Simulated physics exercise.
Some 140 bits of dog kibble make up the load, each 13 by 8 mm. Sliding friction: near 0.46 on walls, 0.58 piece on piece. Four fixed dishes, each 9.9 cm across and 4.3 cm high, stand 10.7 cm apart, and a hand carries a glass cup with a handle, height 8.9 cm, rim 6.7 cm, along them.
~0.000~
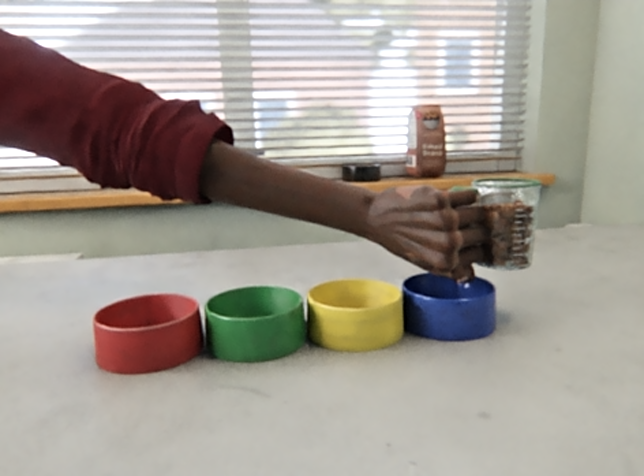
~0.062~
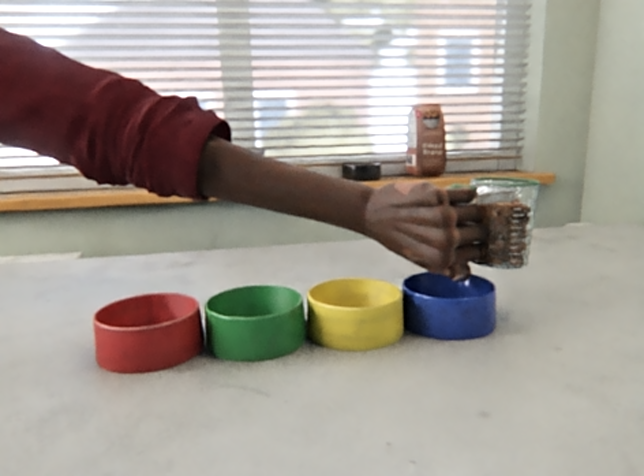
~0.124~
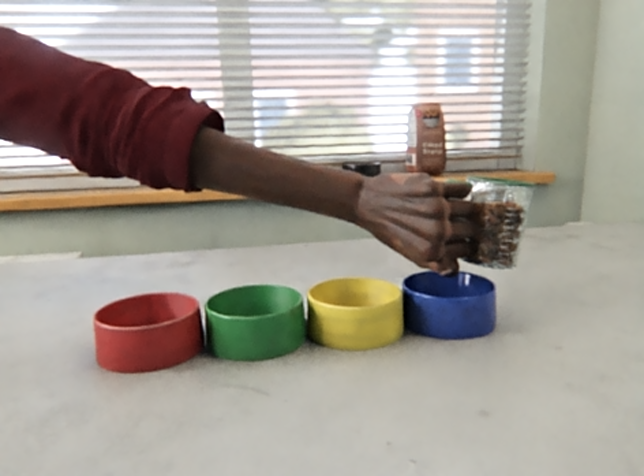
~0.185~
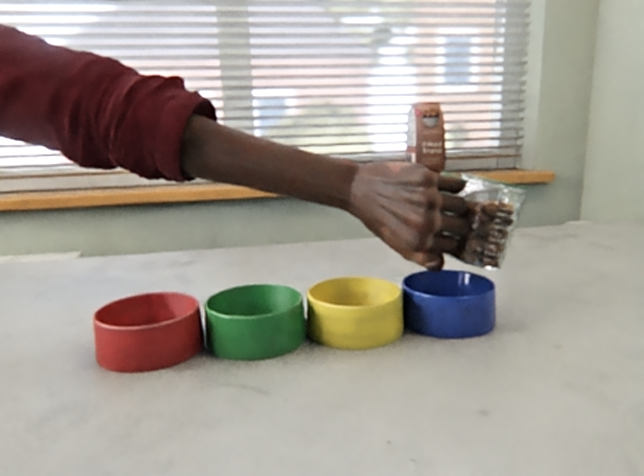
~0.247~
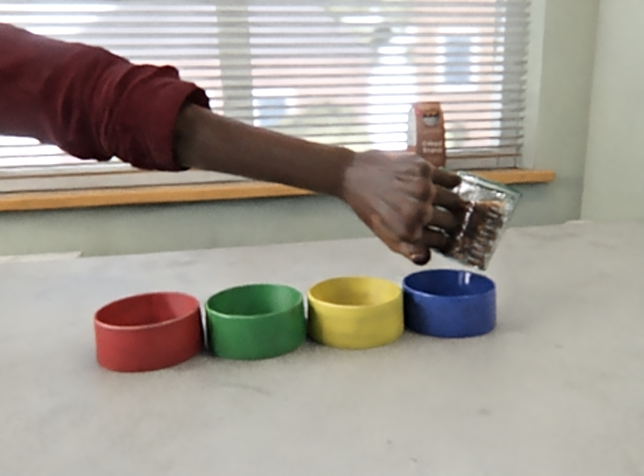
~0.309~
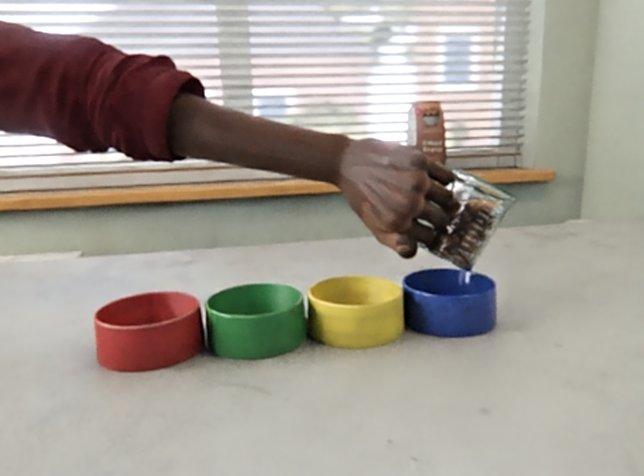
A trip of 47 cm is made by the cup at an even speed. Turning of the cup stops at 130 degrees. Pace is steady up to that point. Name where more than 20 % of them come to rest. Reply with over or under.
Red under, blue under, green under, yellow over, counter under.
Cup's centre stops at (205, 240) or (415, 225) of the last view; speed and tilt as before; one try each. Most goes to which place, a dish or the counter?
On the first run most goes to yellow, and on the second to blue.
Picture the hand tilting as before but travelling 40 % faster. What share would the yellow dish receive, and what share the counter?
Then the yellow dish gets 10 and the counter 0.
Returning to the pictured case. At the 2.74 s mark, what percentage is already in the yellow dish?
It works out to some 85 per cent.
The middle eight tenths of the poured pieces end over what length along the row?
Length: About 7 cm.
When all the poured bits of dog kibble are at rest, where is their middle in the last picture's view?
Centre at rest, approx.: (345, 314) px.
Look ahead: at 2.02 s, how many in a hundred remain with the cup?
I'd estimate some 0 per cent of the load.
Then, at 1.34 s, tilt 130 degrees; cup holds 15 %, blue 5 %, yellow 80 %.
Then, at 2.02 s, tilt 130 degrees; cup holds 0 %, blue 5 %, green 5 %, yellow 85 %.
After 2.74 s, tilt 130 degrees; cup holds 0 %, blue 5 %, green 5 %, yellow 85 %.
In the end, at 3.0 s, red 0 %, blue 5 %, green 5 %, yellow 85 %, counter 5 %.
